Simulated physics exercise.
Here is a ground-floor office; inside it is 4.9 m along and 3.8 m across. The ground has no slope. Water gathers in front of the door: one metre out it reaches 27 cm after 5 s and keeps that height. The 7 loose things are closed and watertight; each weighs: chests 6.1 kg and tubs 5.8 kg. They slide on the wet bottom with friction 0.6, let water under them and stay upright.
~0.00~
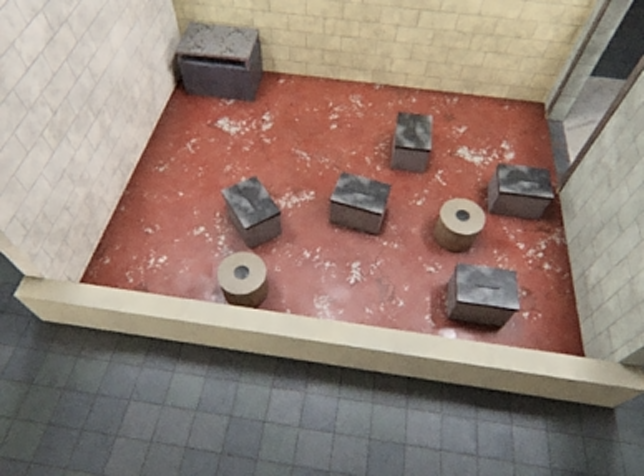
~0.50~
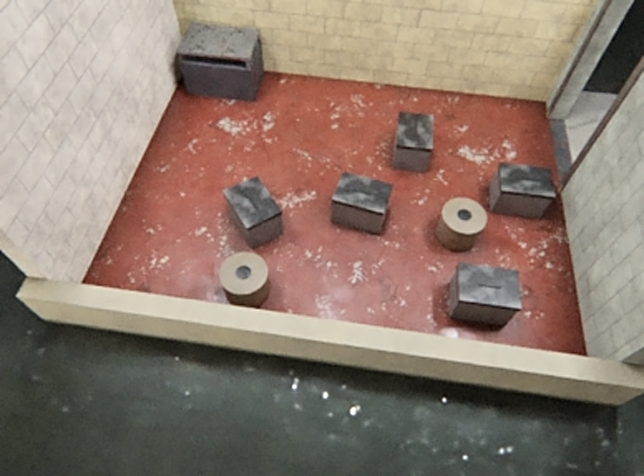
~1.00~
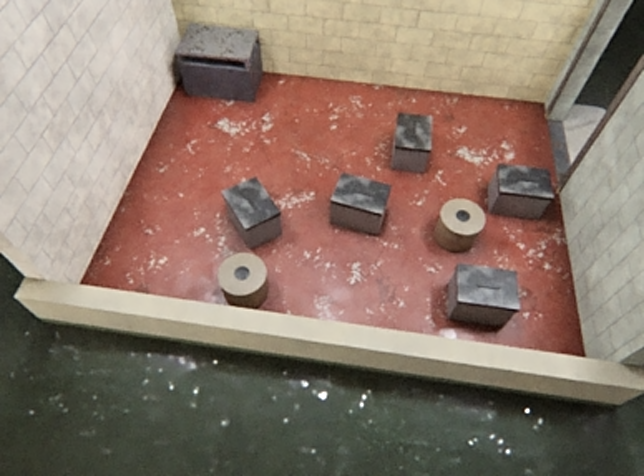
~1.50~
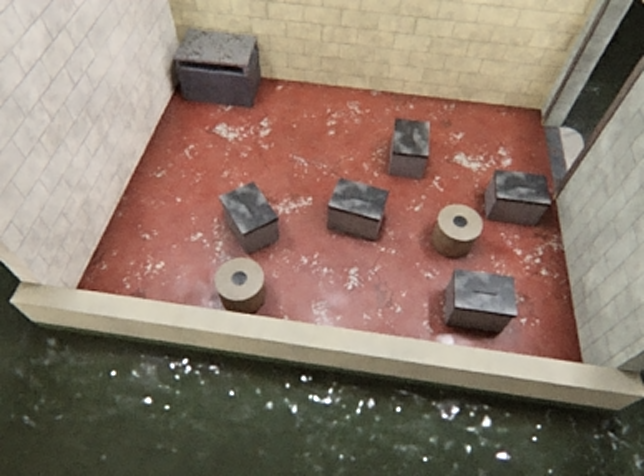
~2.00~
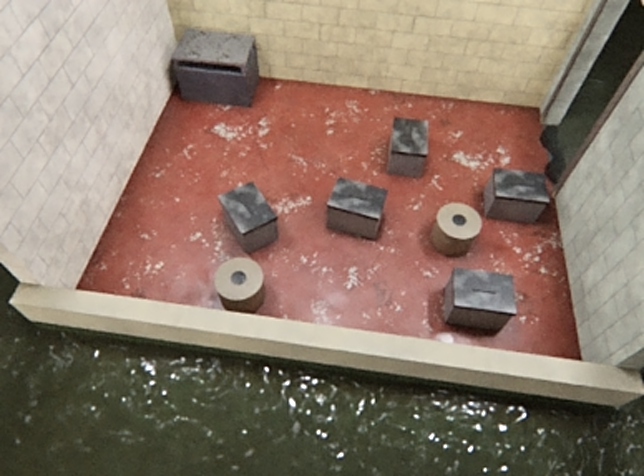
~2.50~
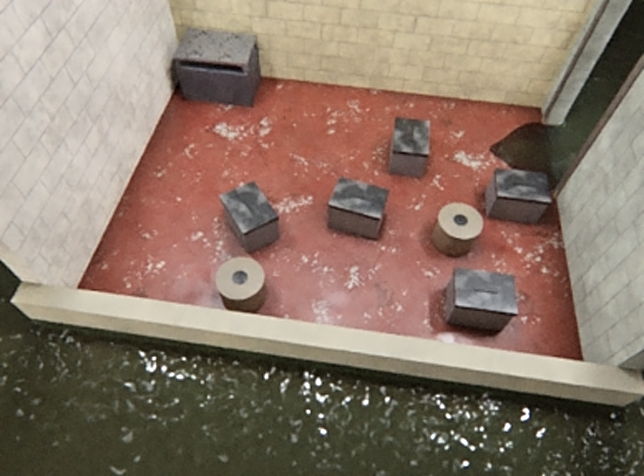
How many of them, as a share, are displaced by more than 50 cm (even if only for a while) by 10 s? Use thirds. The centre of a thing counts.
That comes to between one and two thirds.
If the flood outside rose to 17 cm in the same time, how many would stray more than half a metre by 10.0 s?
In that case 2 of them.
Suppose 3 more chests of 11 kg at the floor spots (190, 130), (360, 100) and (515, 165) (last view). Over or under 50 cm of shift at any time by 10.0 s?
In that order: Under, more, over.
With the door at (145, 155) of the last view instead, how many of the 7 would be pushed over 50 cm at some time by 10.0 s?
Then 7.
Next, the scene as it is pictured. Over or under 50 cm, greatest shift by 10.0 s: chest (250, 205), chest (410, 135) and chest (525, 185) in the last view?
In that order: More, over, under.
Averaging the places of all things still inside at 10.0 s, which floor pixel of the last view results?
Around (357, 282).
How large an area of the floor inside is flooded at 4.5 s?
Some 6.0 m2.
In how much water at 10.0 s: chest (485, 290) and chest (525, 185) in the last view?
About 1 and 2 cm.
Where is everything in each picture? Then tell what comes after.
The first frame shows a chest at (487, 285) rests on the ground; a chest at (250, 201) rests on the ground; 0.0 m2 under water; 0 of 7 have shifted.
The second frame shows a chest at (489, 285) rests on the ground; a chest at (252, 201) rests on the ground; 0.0 m2 under water; 0 of 7 have shifted.
The third frame shows a chest at (488, 286), on the bottom; a chest at (251, 202), on the bottom; water covers 0.0 m2; 0 of 7 have shifted.
The fourth frame shows a chest at (485, 291), on the bottom; a chest at (248, 207) rests on the ground; water covers 0.0 m2; 0 of 7 have shifted.
The fifth frame shows a chest at (484, 290), on the bottom; a chest at (247, 206) rests on the ground; 0.0 m2 under water; 0 of 7 have shifted.
The sixth frame shows a chest at (486, 290) rests on the ground; a chest at (249, 206) rests on the ground; 0.5 m2 under water; 0 of 7 have shifted.
After 3.5 s 0 of 7 are over 50 cm from their spots; 0 afloat.
After 4.5 s 0 of 7 are over 50 cm from their spots; 0 afloat.
After 7.0 s 2 of 7 are over 50 cm from their spots; 1 afloat.
After 10.0 s 3 of 7 are over 50 cm from their spots, and 3 have been at some point; 4 afloat.
